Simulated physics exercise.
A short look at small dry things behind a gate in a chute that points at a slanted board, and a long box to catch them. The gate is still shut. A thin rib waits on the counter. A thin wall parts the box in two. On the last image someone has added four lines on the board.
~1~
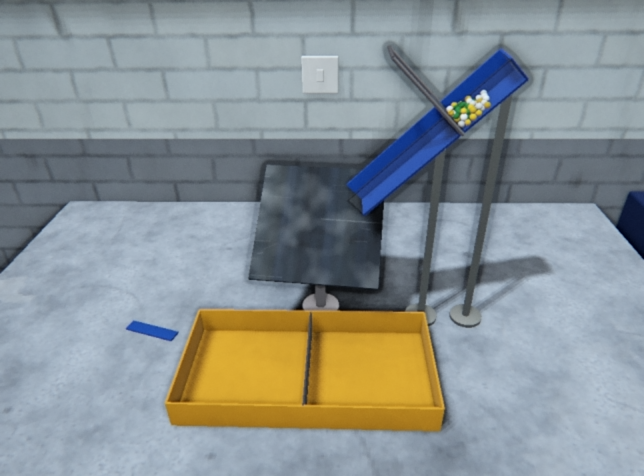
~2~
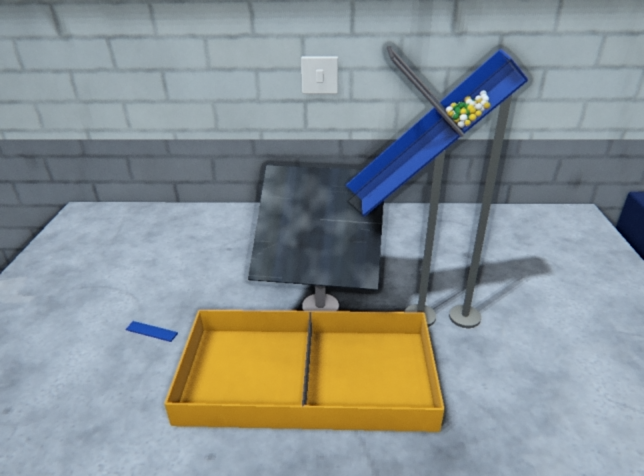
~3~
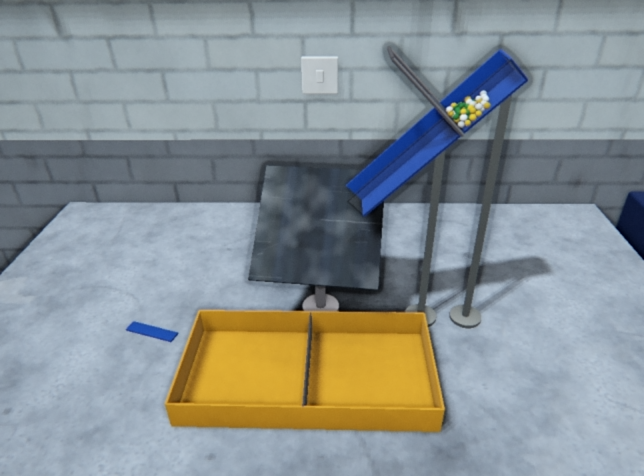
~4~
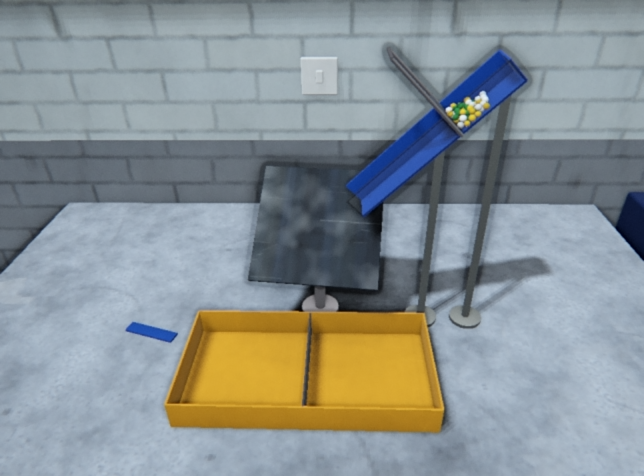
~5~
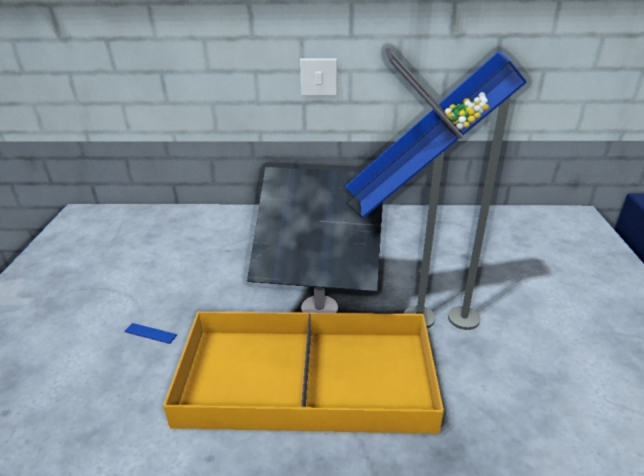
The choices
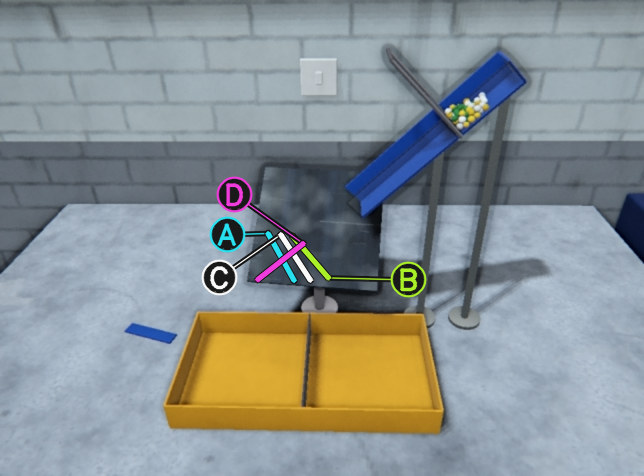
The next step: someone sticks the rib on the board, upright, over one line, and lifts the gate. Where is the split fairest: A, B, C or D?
The answer is line A.
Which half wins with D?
The left half.
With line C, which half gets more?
More lands on the right.
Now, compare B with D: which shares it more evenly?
That is line B.
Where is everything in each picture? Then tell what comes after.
In the first picture, load behind the gate at (465, 110), round plastic beads; lip of the chute at (363, 207), sloping fairly steeply.
In the second picture, middle of the board at (319, 224), tilted fairly steeply; middle of its low edge at (312, 284); of its high edge at (325, 168).
In the third picture, front corners of the box at (166, 404) and (444, 409); front end of its middle wall at (303, 407); gate still shut at (437, 104).
In the fourth picture, middle of the load at (464, 111); lip at (362, 208).
In the fifth picture, middle of the load at (464, 113); lip at (362, 210).
On the marked copy, line A from (268, 233) to (294, 280); line B from (292, 236) to (328, 277); line C from (280, 234) to (310, 280); line D from (303, 243) to (257, 279).
For line A, of what is caught, about half in the left half, about half in the right.
For line B, of what is caught, about a quarter in the left half, most in the right.
For line C, of what is caught, a small part in the left half, most in the right.
For line D, of what is caught, nearly all in the left half, a small part in the right.
